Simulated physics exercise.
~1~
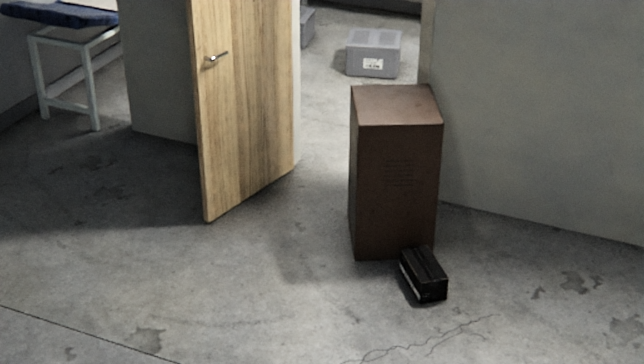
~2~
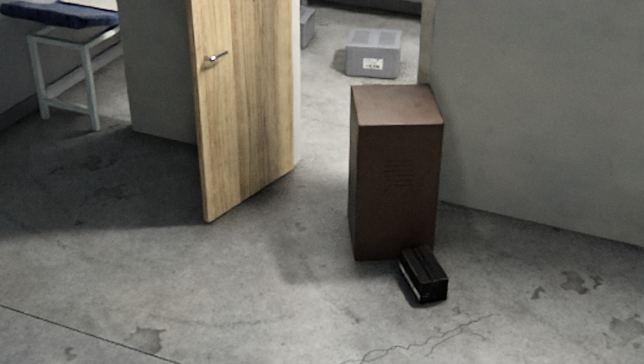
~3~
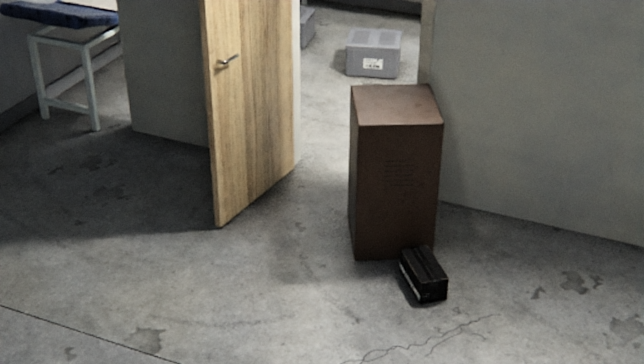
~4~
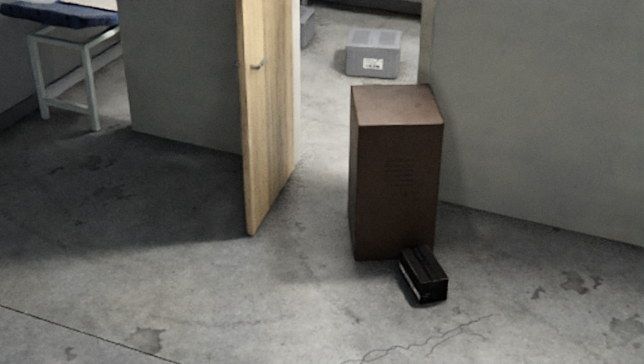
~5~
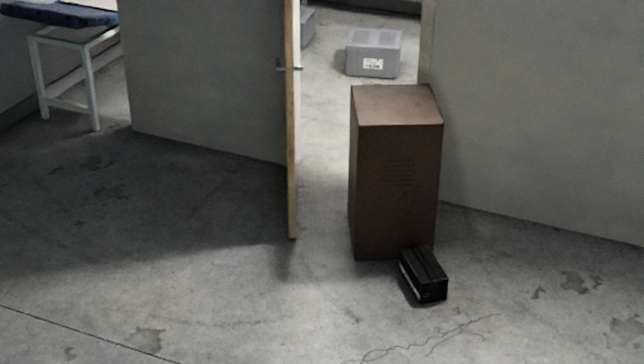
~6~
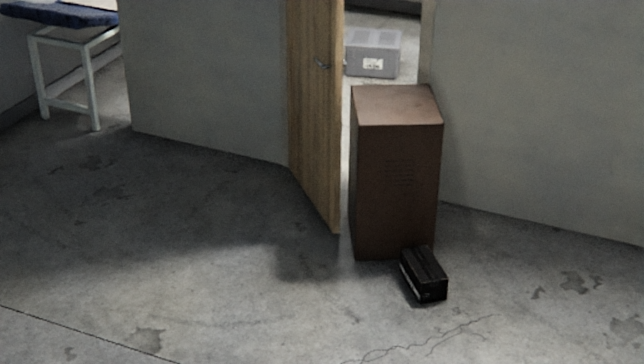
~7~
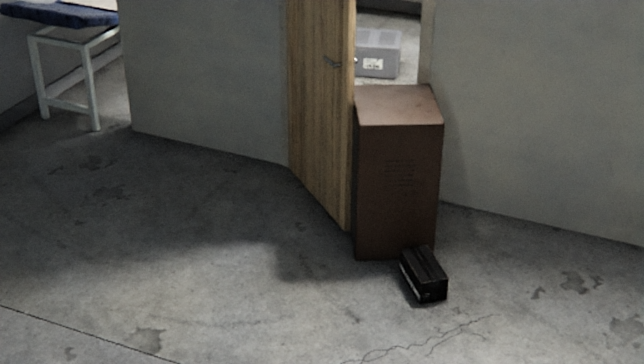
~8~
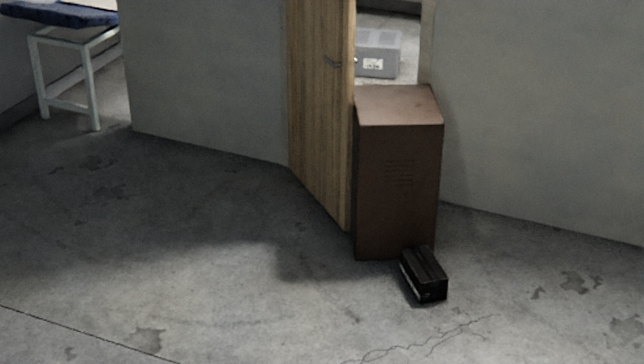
In a gray room with a stained concrete floor, a wooden door swung from wide open toward the right until it met a brown box-shaped appliance with a small black parcel in front, and it stayed there partly open, with neither object shifting.
